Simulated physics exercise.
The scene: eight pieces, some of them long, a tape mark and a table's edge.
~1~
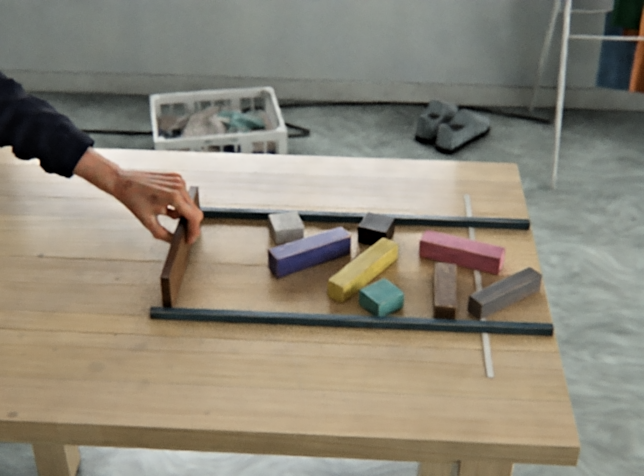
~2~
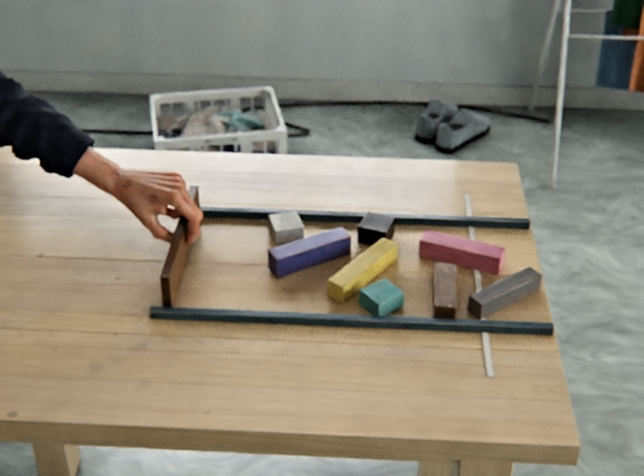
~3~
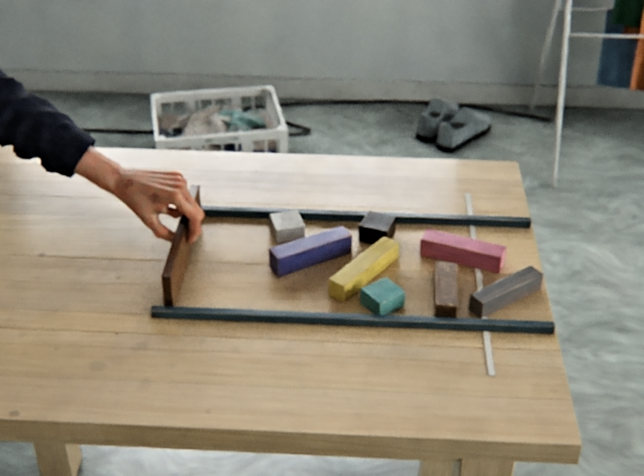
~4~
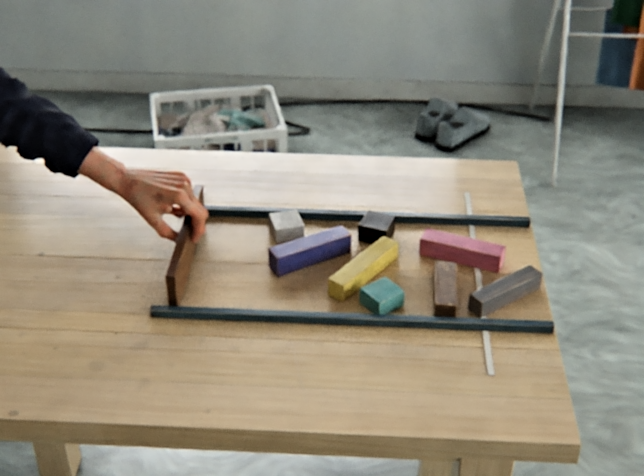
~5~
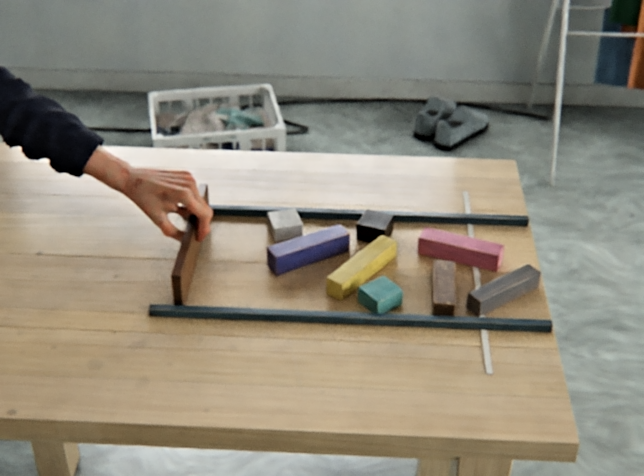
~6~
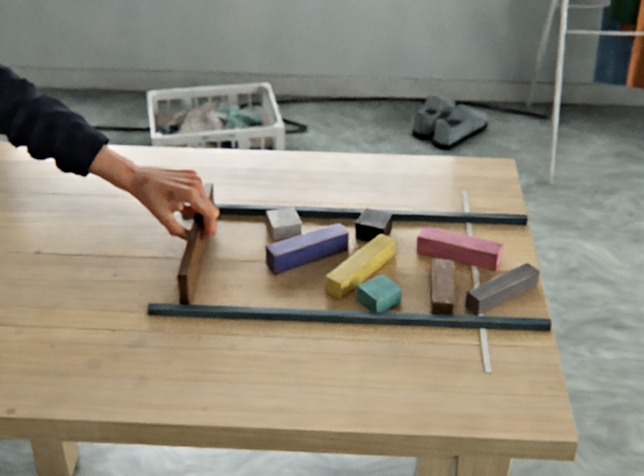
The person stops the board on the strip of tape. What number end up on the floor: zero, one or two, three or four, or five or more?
Here the number that fall off is three or four.
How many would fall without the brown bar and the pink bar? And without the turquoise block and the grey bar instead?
First 1, then 1.
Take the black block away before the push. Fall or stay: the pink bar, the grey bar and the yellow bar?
The pink bar goes over, the grey bar falls, the yellow bar holds on.
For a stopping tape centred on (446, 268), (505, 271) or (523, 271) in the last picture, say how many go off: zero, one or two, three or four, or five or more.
One after another: One to two; five or more; five or over.
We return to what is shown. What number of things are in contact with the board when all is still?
The number is 3.
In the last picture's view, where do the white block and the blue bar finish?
The white block stops around (486, 232); the blue bar around (503, 256).
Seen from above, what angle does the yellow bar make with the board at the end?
Some 30 degrees.
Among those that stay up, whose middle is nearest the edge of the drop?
The black block ends nearest.
A little later, none off yet; grey bar at rest near (503, 289); pink bar at rest near (459, 248); brown bar at rest near (442, 287).
Next, none off yet; grey bar moving near (511, 288); pink bar shifted a little near (478, 252); brown bar shifted a little near (460, 289).
When it is over, the number that fall off is three or four; down, brown bar, pink bar and grey bar.
